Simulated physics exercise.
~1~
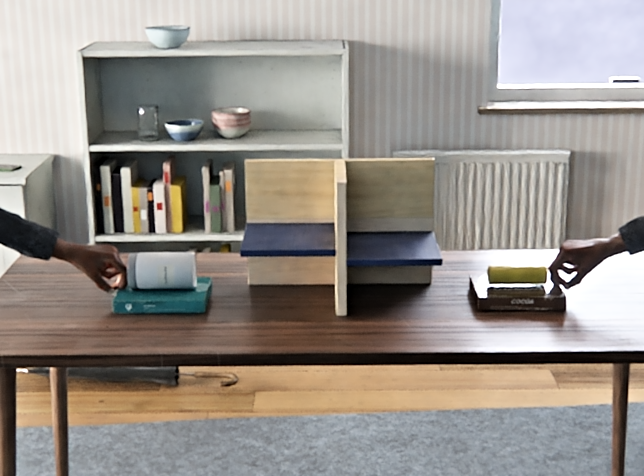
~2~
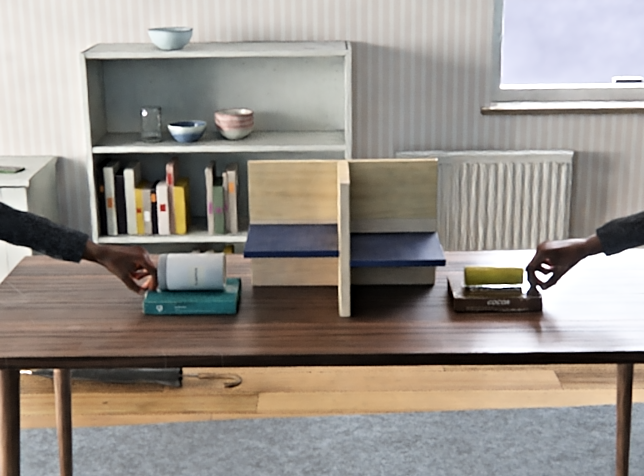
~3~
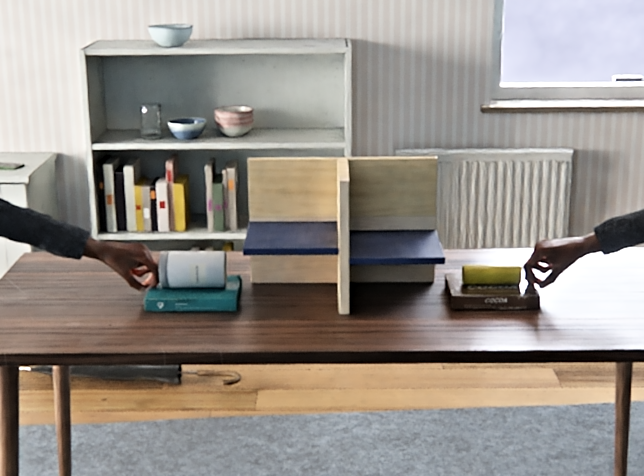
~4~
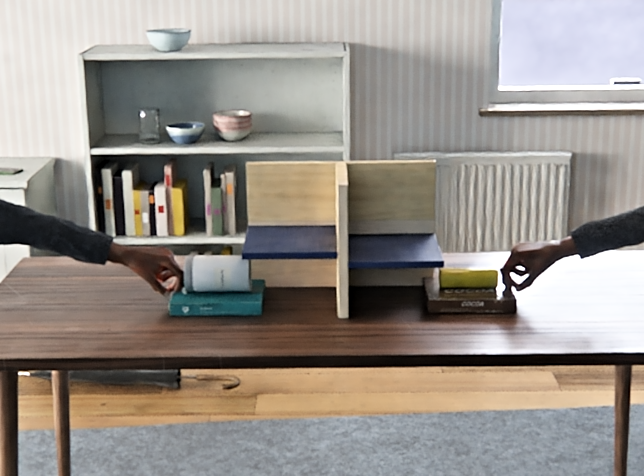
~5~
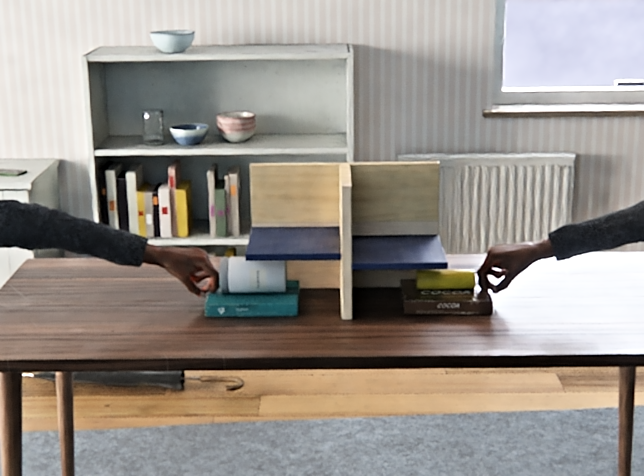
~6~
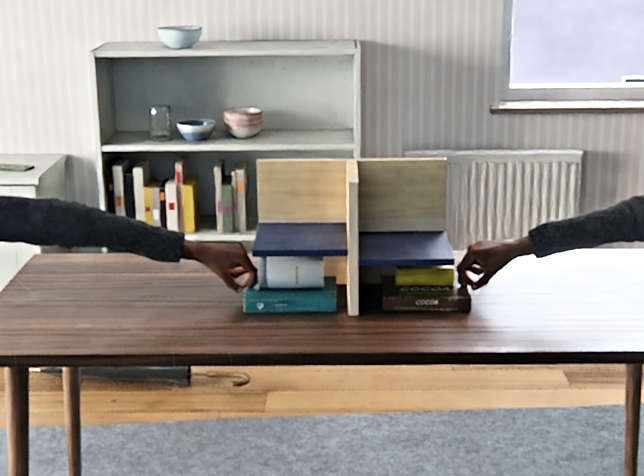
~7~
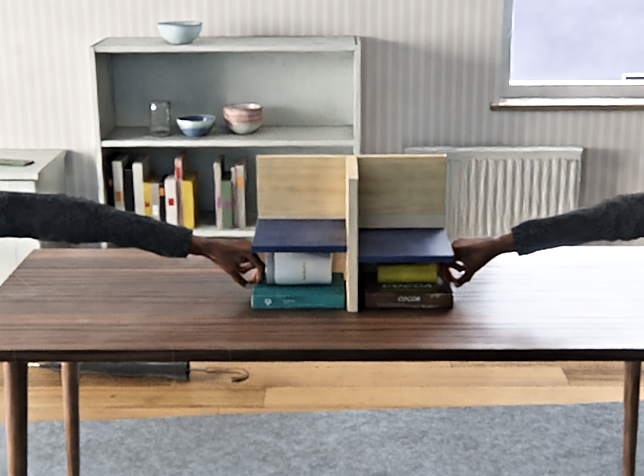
The video shows two hands sliding a turquoise box carrying a white jar on its side and a brown packet carrying a yellow candle inward from opposite sides of a wooden table, pausing briefly, until both loads sit beneath the blue shelves of a central rack.
